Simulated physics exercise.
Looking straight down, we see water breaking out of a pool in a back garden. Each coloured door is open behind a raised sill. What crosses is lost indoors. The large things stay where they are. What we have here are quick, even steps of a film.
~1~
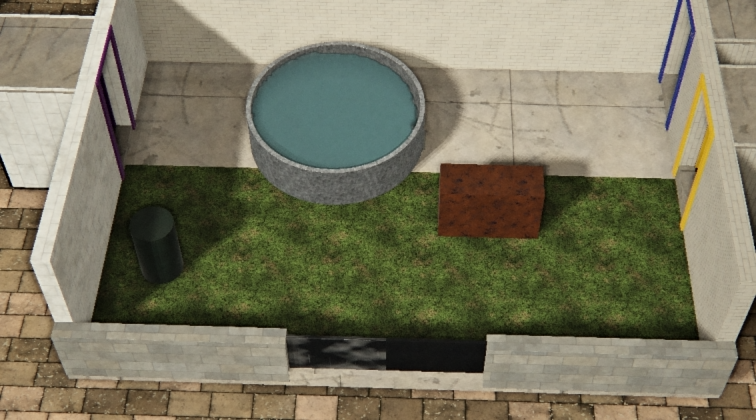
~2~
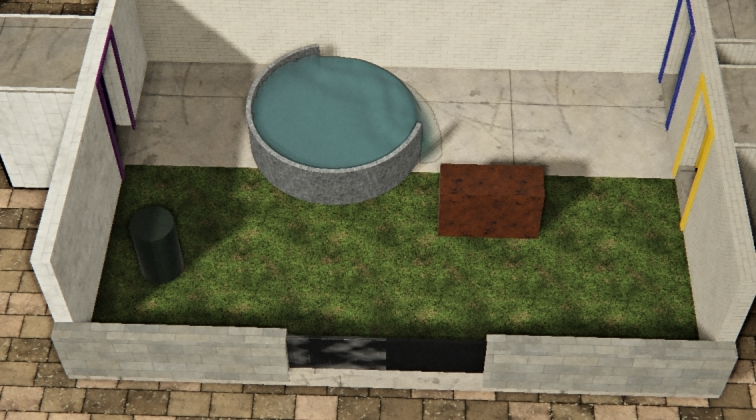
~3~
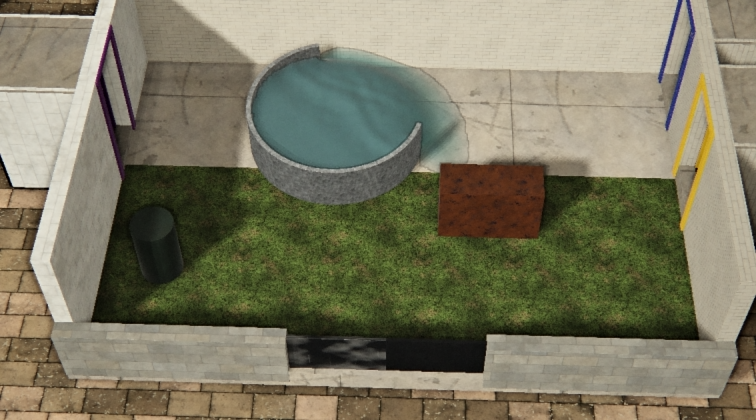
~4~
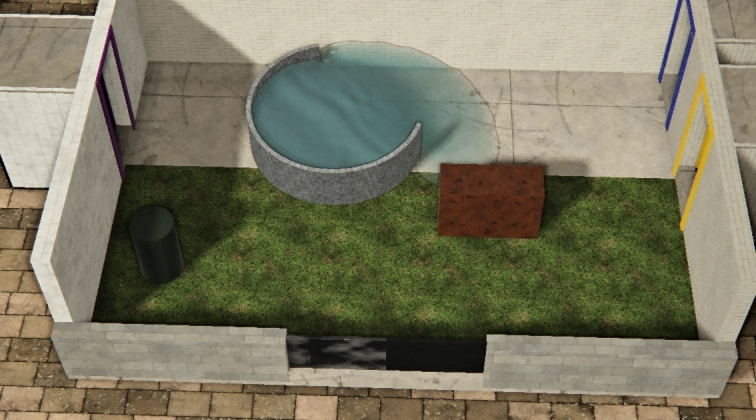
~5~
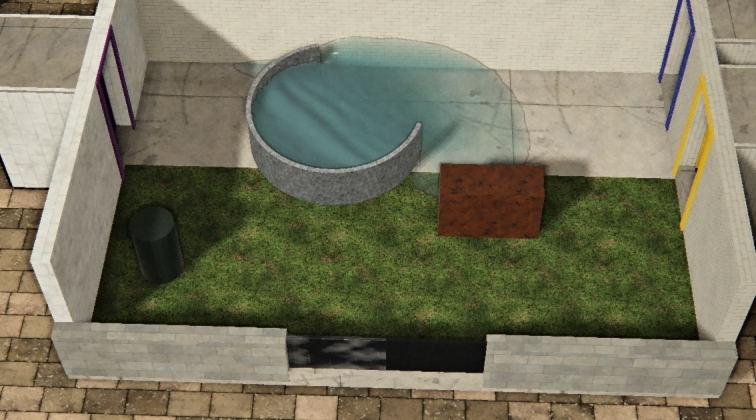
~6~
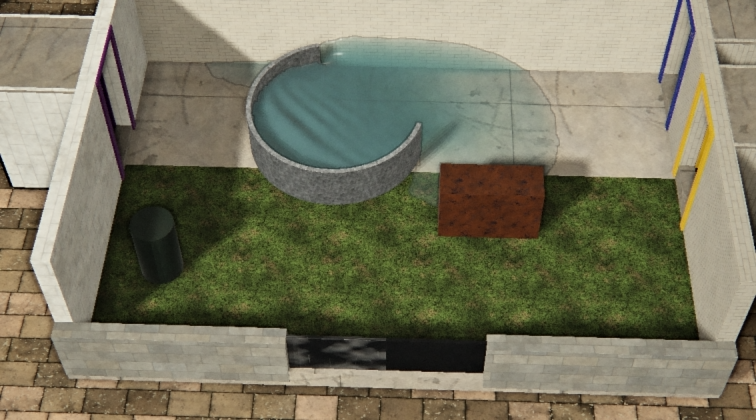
At the start, a round stone pool of still water sits in a walled yard, beside a rust-coloured block and a dark cylinder on grass. Then the pool's far right side opens and water pours out, spreading in a thin, widening sheet across the paving, along the back wall and behind the block.
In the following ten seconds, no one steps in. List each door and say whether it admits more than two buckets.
I predict the yellow door will remain at two buckets or below; I predict the blue door will overshoot two buckets; I predict the purple door will remain at two buckets or below.
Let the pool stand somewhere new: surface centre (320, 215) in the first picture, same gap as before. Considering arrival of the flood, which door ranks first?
That would be the blue door, I think.
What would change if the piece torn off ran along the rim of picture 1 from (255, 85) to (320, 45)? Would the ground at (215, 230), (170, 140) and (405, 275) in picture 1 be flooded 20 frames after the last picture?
Soaked, soaked, untouched.
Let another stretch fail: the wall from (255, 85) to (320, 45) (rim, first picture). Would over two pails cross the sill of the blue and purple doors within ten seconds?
Then: The blue one lets less in, the purple one takes more.
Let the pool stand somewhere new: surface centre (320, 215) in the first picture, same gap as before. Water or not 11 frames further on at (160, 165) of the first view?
At that place: Dry.
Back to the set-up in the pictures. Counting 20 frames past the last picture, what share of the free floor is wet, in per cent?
Close to 50 in a hundred, I think.
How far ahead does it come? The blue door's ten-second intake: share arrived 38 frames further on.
Near 100 %, I'd say.
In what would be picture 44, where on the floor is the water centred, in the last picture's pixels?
My pick is pixel (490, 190).
A moment on, water covers 30 % of the floor; the yellow door not reached, the blue door wet at the sill, nothing in, the purple door not reached.
Next, water covers 35 % of the floor; the yellow door wet at the sill, nothing in, the blue door over two buckets in, the purple door wet at the sill, nothing in.
Then, water covers 50 % of the floor; the yellow door wet at the sill, nothing in, the blue door far over two buckets in, the purple door wet at the sill, nothing in.
Later, water covers 75 % of the floor; the yellow door wet at the sill, nothing in, the blue door far over two buckets in, the purple door wet at the sill, nothing in.
In the end, water covers 100 % of the floor; the yellow door wet at the sill, nothing in, the blue door far over two buckets in, the purple door wet at the sill, nothing in.
